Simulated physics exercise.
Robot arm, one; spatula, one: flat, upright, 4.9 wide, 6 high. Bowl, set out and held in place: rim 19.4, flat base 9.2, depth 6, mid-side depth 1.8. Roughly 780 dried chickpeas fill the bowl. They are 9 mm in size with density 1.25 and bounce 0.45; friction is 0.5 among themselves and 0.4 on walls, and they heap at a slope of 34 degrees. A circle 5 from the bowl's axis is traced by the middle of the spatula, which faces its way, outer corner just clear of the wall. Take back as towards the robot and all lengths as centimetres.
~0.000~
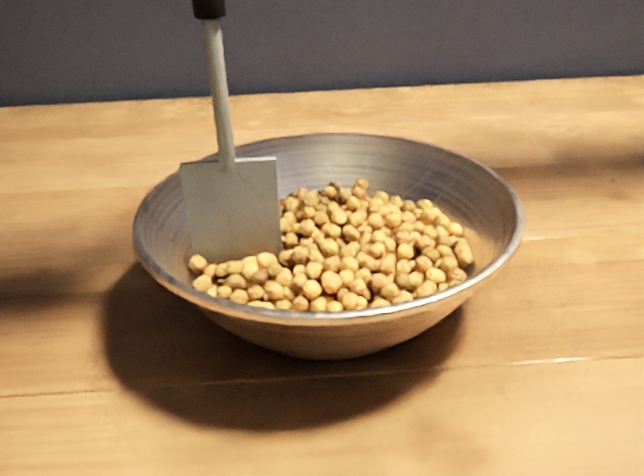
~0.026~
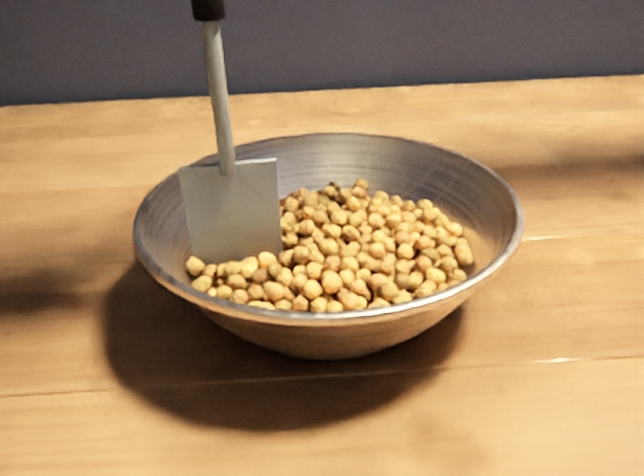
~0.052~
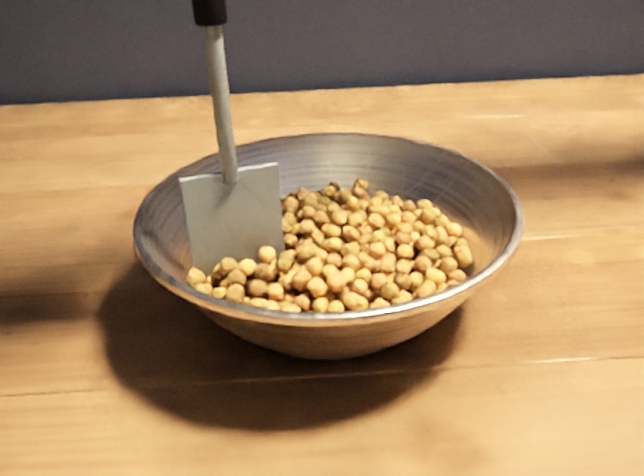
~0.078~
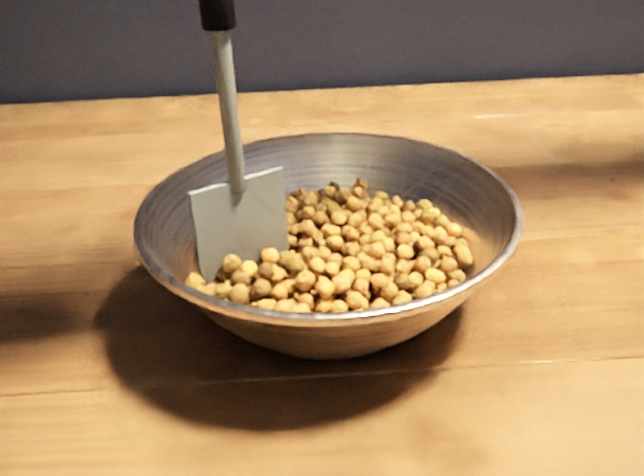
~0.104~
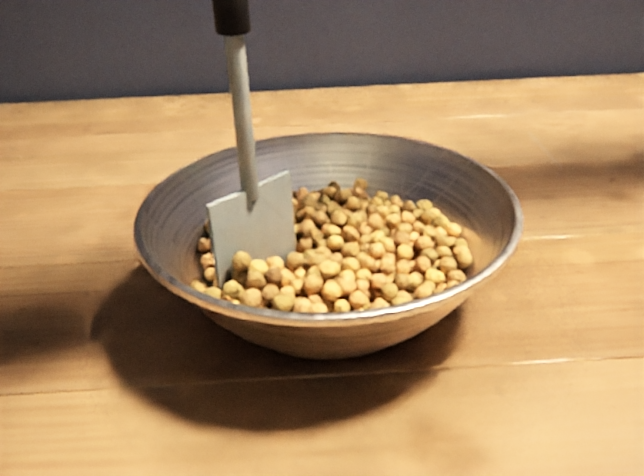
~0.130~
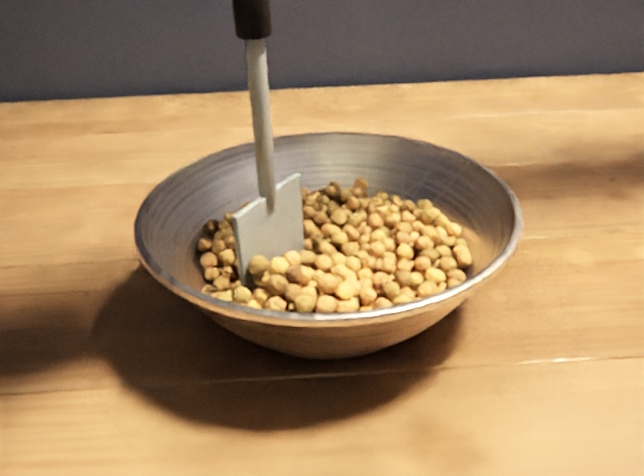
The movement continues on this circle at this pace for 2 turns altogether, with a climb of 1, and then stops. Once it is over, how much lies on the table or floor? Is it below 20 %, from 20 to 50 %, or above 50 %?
Below 20 %.
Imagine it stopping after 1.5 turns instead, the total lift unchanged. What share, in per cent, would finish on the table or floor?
I'd expect around 10 per cent.
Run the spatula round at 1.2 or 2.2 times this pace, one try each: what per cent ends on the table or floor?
Roughly 20 and 35 per cent.
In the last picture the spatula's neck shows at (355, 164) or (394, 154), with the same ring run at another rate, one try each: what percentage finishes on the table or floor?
So, roughly 30 percent the first time and 35 percent the second.
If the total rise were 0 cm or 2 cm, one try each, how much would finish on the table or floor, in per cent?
About 20 and 5 per cent.
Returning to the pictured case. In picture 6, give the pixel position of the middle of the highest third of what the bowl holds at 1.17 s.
Near pixel (367, 233).
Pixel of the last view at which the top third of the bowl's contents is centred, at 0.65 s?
The top third is centred near (250, 218) in the last picture.
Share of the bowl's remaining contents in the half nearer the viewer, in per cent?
I'd put it near 50 per cent.
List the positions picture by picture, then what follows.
Spatula neck at (224, 132), 0° round; upper third of the load around (340, 242), from x 200 to 465, top at y 185; 783 in the bowl, in the first frame.
Spatula neck at (224, 135), 4° round; upper third of the load around (338, 242), from x 195 to 465, top at y 185, in the second frame.
Spatula neck at (226, 142), 16° round; upper third of the load around (336, 245), from x 195 to 465, top at y 185, in the third frame.
Spatula neck at (234, 150), 29° round; upper third of the load around (334, 246), from x 195 to 465, top at y 185, in the fourth frame.
Spatula neck at (247, 158), 42° round; upper third of the load around (335, 246), from x 200 to 465, top at y 185, in the fifth frame.
Spatula neck at (265, 163), 55° round; upper third of the load around (339, 247), from x 205 to 465, top at y 185; 783 in the bowl, in the sixth frame.
After 0.65 s, 317° round, highest piece 8 above the table; 717 in the bowl, 55 on the table or floor, 11 in flight or on the tool.
After 1.17 s, 219° round, highest piece 6 above the table; 694 in the bowl, 89 on the table or floor.
After 1.63 s, 0° round, highest piece 5 above the table; 691 in the bowl, 92 on the table or floor.
After 2.33 s, 0° round, highest piece 5 above the table; 691 in the bowl, 92 on the table or floor.
At rest, 691 in the bowl, 92 on the table or floor. That is 12 % on the table or floor.
